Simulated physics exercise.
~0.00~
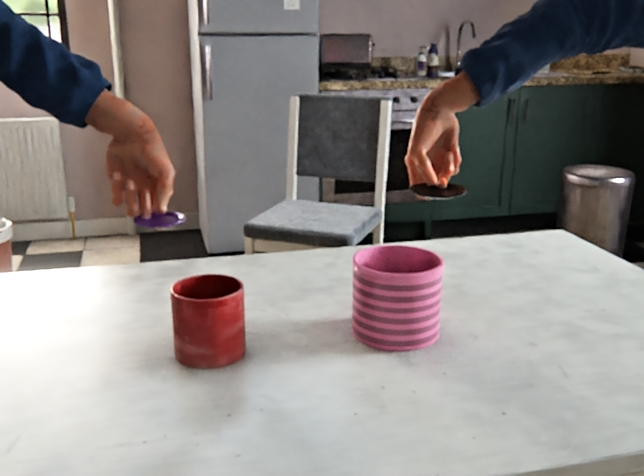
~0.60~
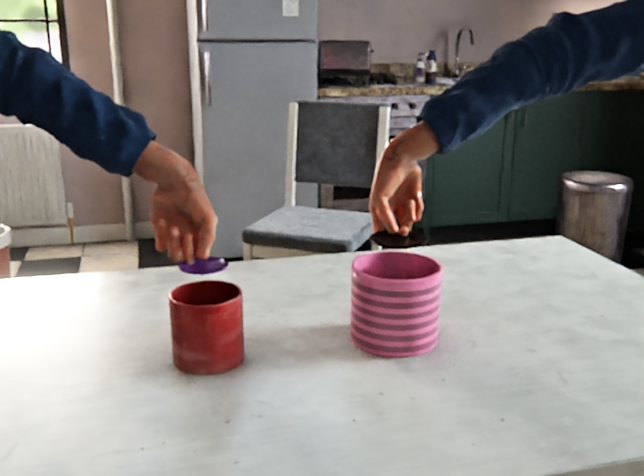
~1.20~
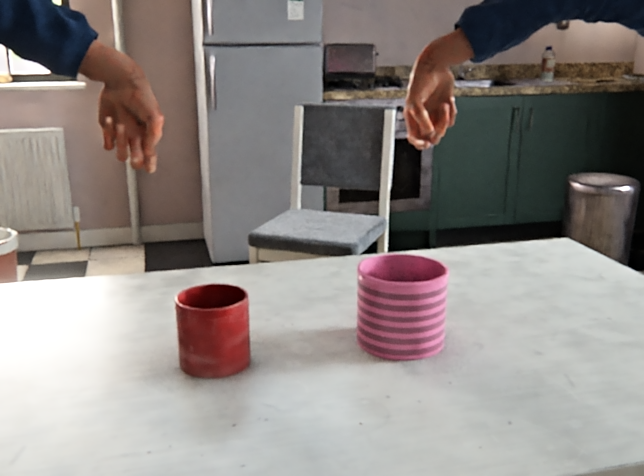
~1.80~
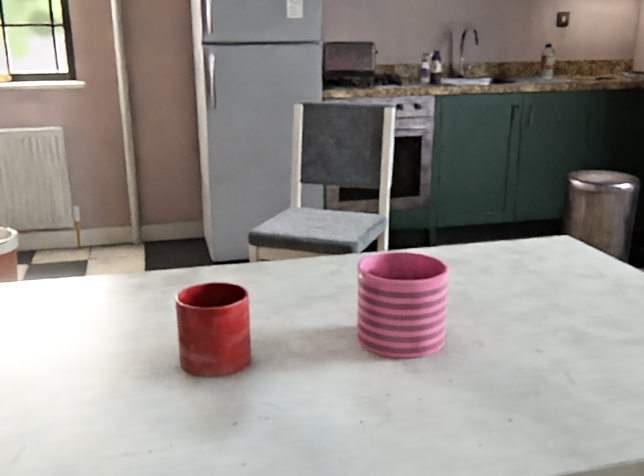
Purple and dark discs held by two hands being lowered over red and pink-striped containers, released, and dropping inside out of sight.
